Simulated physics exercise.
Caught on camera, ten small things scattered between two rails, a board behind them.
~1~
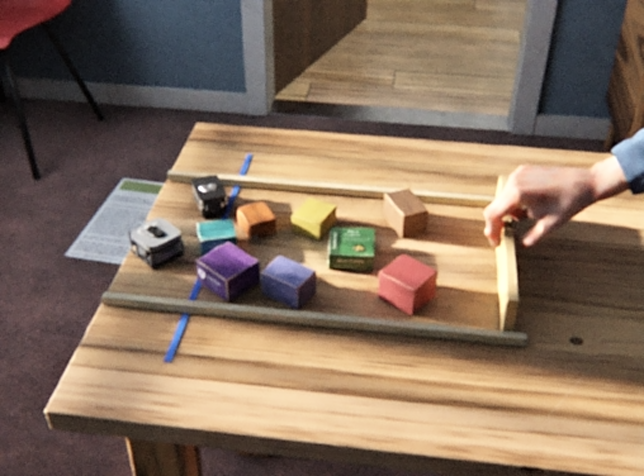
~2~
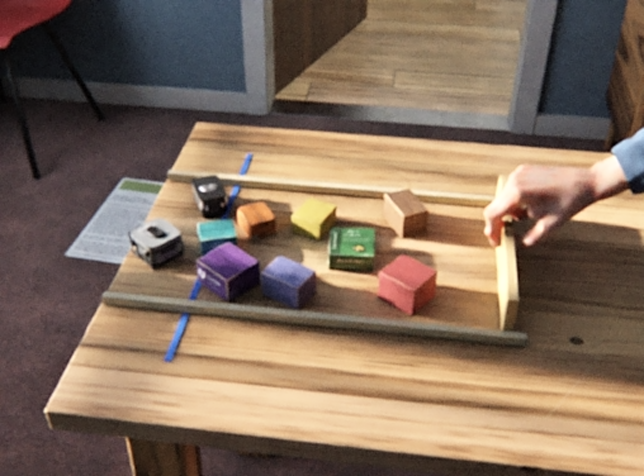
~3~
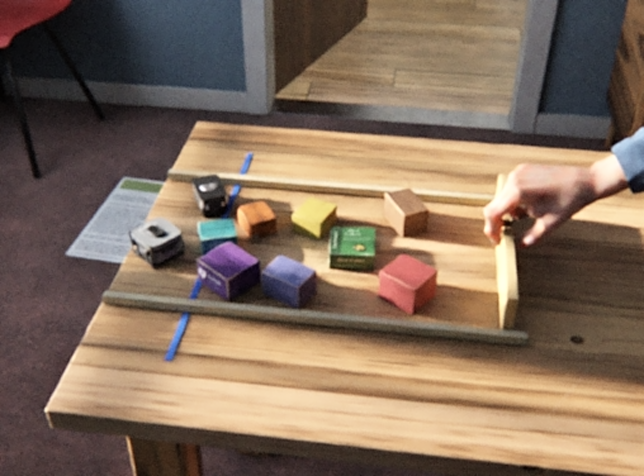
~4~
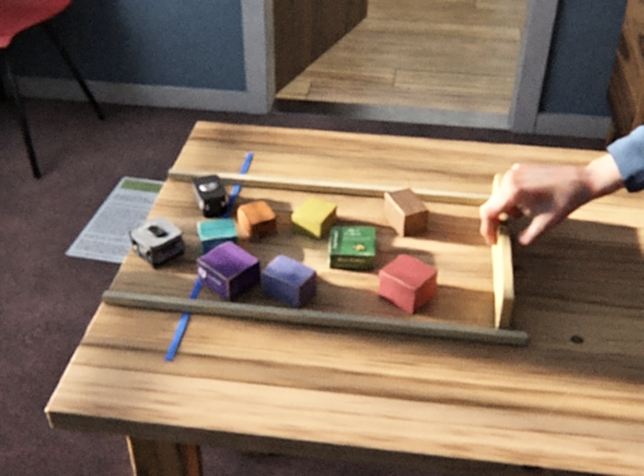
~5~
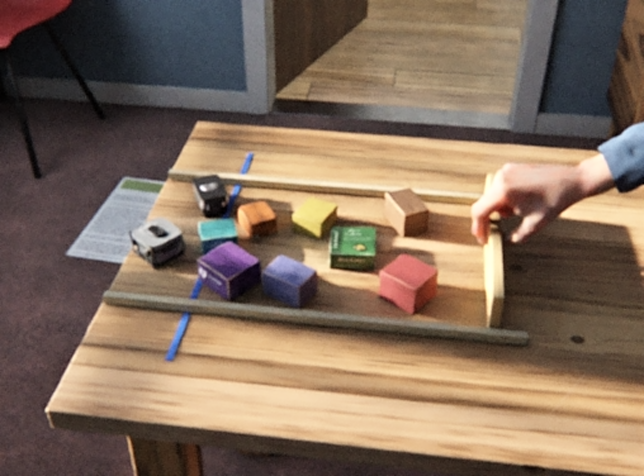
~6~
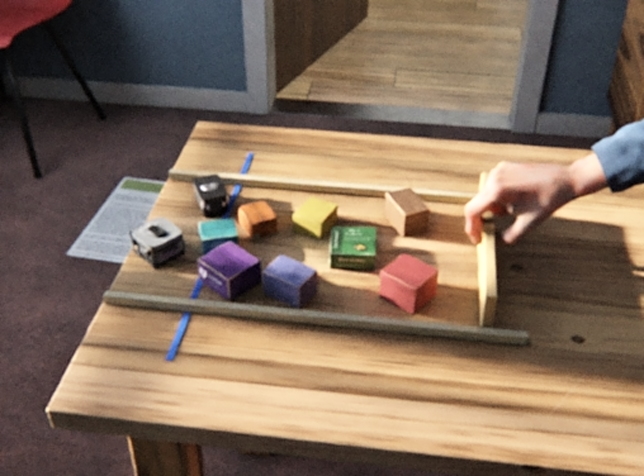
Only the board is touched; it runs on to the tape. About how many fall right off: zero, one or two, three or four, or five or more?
The number that fall off is one or two.
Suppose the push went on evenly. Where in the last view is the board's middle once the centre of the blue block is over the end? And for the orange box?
Near (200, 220) and (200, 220).
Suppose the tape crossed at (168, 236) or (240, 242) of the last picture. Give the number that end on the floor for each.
Try by try, 7 and 0.
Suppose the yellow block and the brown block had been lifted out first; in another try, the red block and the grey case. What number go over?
First 2, then 0.
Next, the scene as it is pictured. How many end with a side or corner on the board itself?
That makes 3.
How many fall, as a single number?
Exactly 2.
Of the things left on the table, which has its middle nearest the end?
The black case ends nearest.
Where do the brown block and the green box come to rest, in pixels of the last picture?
About (217, 194), and the other about (194, 233).
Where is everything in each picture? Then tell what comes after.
Grey case (157, 243); black case (210, 197); turquoise box (217, 238); board (505, 249); tape (215, 241), in the first picture.
Black case (210, 197); orange box (257, 221), in the second picture.
Turquoise box (218, 238); red block (408, 284), in the third picture.
Grey case (158, 242); purple box (229, 271), in the fourth picture.
Black case (211, 196); green box (353, 248), in the fifth picture.
Grey case (158, 242); black case (211, 196); turquoise box (219, 237); board (486, 246); tape (217, 240), in the sixth picture.
A little later, none off yet; grey case at rest near (158, 242); black case at rest near (211, 196); turquoise box at rest near (219, 237).
Next, none off yet; grey case at rest near (158, 242); black case at rest near (211, 196); turquoise box at rest near (216, 238).
Later still, none off yet; grey case shifted about its own width near (139, 234); black case shifted a little near (192, 190); turquoise box shifted about its own width near (182, 249).
When it is over, the number that fall off is one or two; down, purple box and grey case.
